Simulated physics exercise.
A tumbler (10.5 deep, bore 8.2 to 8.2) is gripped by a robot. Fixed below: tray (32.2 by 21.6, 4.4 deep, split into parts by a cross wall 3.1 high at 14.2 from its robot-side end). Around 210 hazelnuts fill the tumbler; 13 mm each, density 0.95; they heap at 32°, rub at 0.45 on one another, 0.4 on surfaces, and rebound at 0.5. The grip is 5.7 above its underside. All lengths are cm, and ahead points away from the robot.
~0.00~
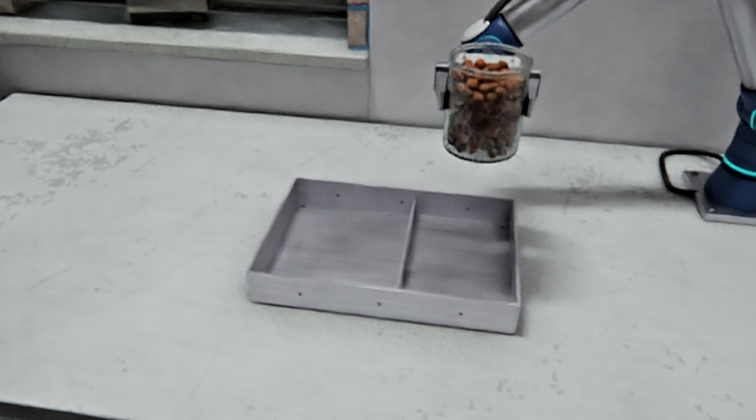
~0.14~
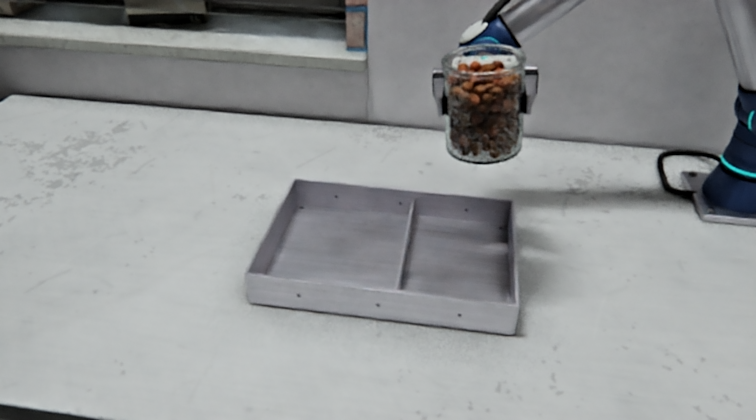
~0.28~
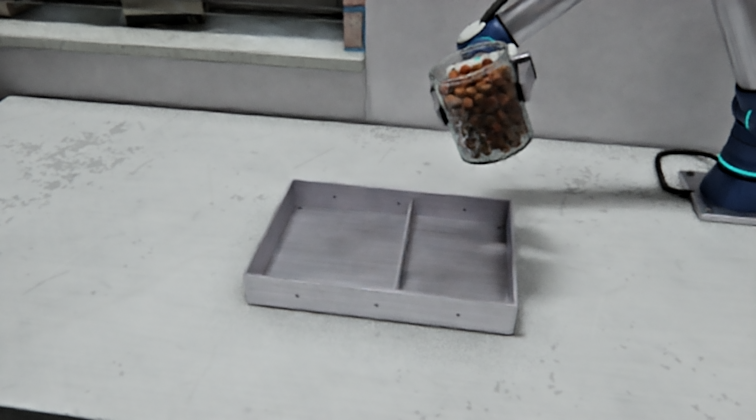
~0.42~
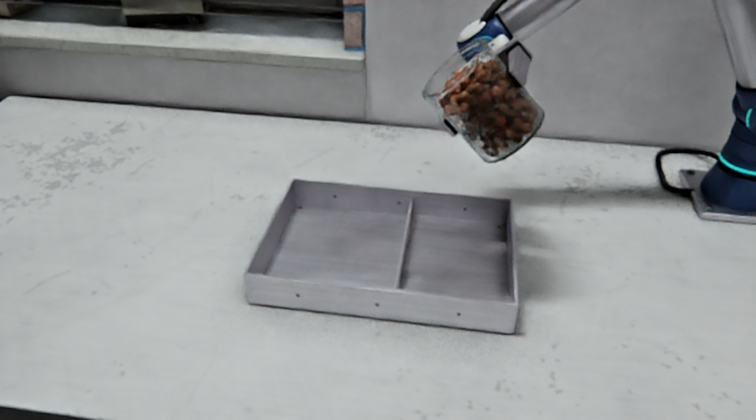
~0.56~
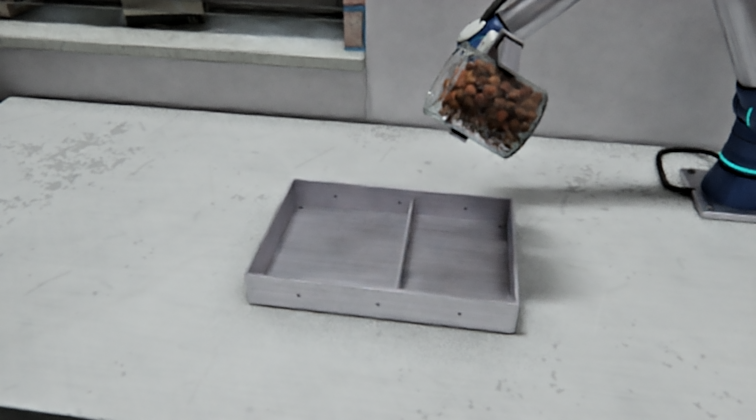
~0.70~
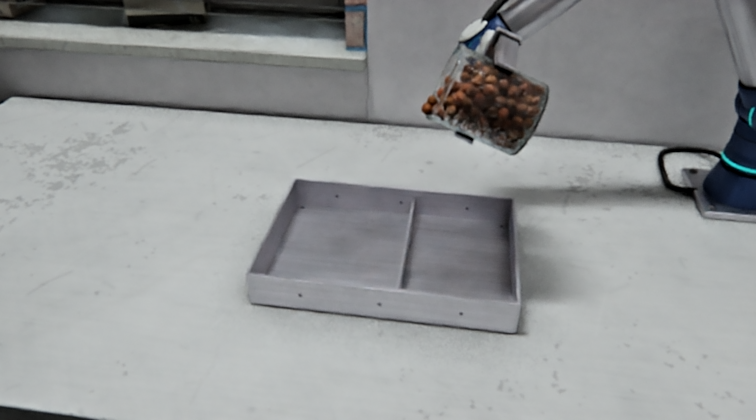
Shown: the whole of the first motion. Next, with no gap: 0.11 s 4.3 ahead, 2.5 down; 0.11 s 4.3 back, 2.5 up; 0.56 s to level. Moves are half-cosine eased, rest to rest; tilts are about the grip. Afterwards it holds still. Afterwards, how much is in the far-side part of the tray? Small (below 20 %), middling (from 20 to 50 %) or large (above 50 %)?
Answer: Small; below 20 % of the hazelnuts finish in the far-side part of the tray.
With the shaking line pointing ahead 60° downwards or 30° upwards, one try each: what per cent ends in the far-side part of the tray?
About 5 and 50 per cent.
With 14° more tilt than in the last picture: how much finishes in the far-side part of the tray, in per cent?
About 35 per cent.
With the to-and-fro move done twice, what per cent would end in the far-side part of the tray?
It would be near 20 per cent.
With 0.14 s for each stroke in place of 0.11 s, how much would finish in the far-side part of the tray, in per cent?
It would be near 10 per cent.
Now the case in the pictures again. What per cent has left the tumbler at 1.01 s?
Some 15 per cent.
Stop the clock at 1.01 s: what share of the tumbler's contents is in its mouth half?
Roughly 40 per cent.
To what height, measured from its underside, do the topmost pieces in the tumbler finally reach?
Roughly 10.5 cm.
After 1.01 s, tilted 64° forward, highest piece 27 above the table; 187 in the tumbler, 11 in the far-side part, 16 in flight or on a rim.
After 1.32 s, tilted 12° forward, highest piece 29 above the table; 185 in the tumbler, 27 in the far-side part, 2 in the robot-side part.
After 1.68 s, level, highest piece 29 above the table; 185 in the tumbler, 27 in the far-side part, 2 in the robot-side part.
After 2.73 s, level, highest piece 29 above the table; 185 in the tumbler, 27 in the far-side part, 2 in the robot-side part.
At rest, 185 in the tumbler, 27 in the far-side part, 2 in the robot-side part. That is 13 % in the far-side part of the tray.
